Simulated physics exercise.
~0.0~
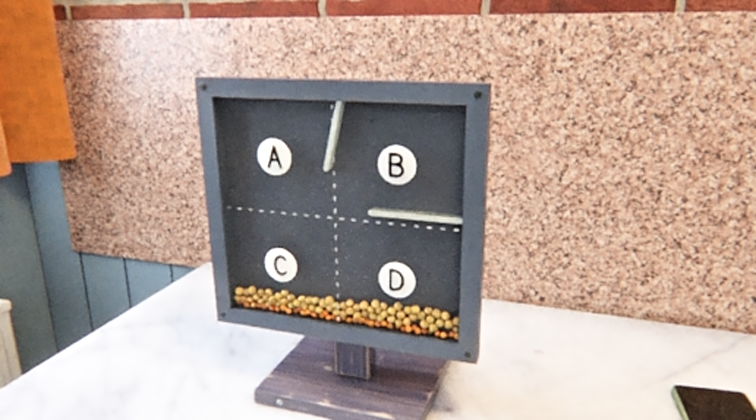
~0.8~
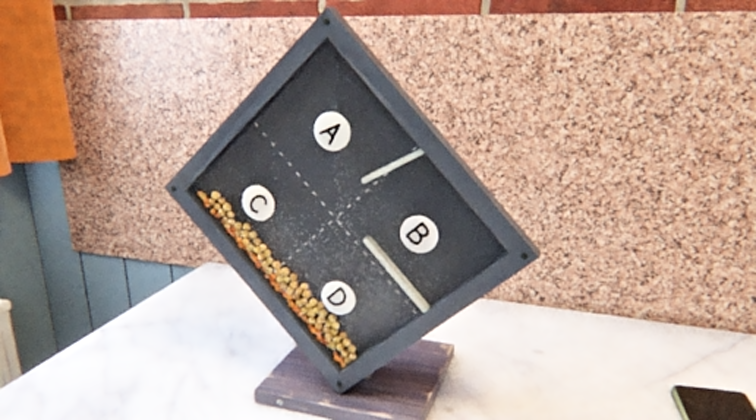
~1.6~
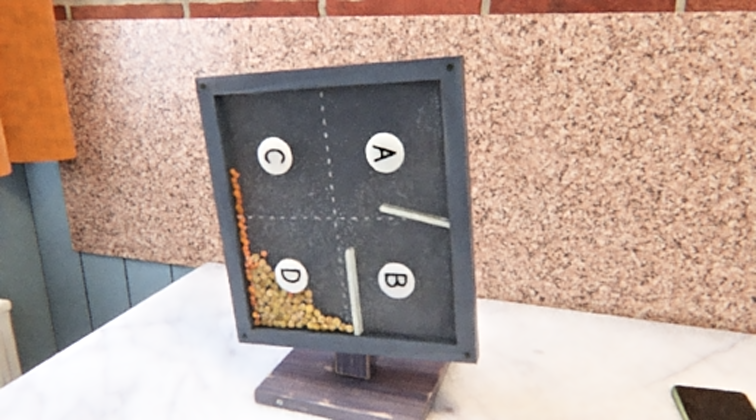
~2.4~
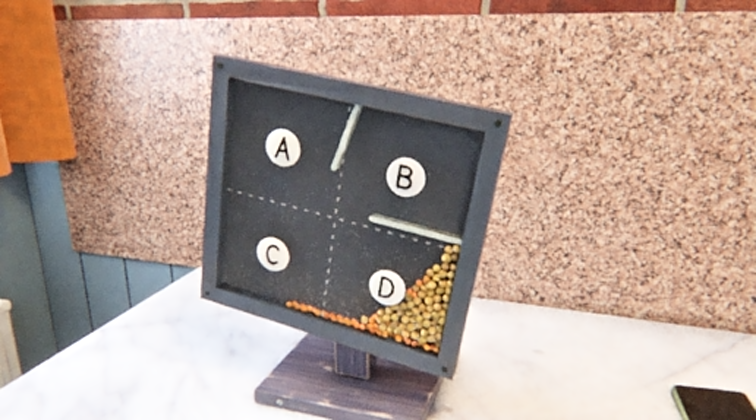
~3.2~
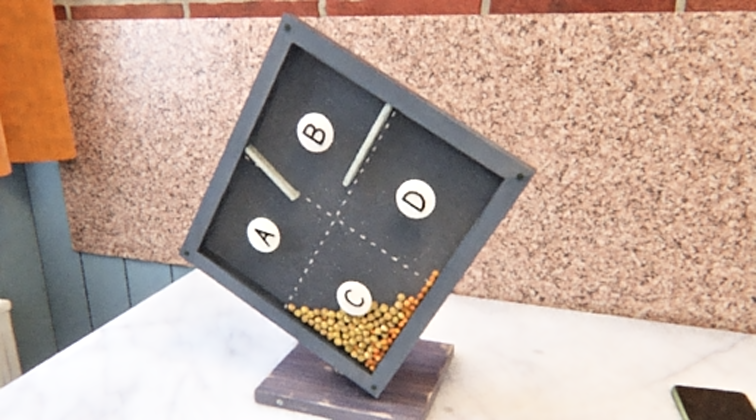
On a marble table, a framed box of beads tilts clockwise, then anticlockwise, beads gathering around C.
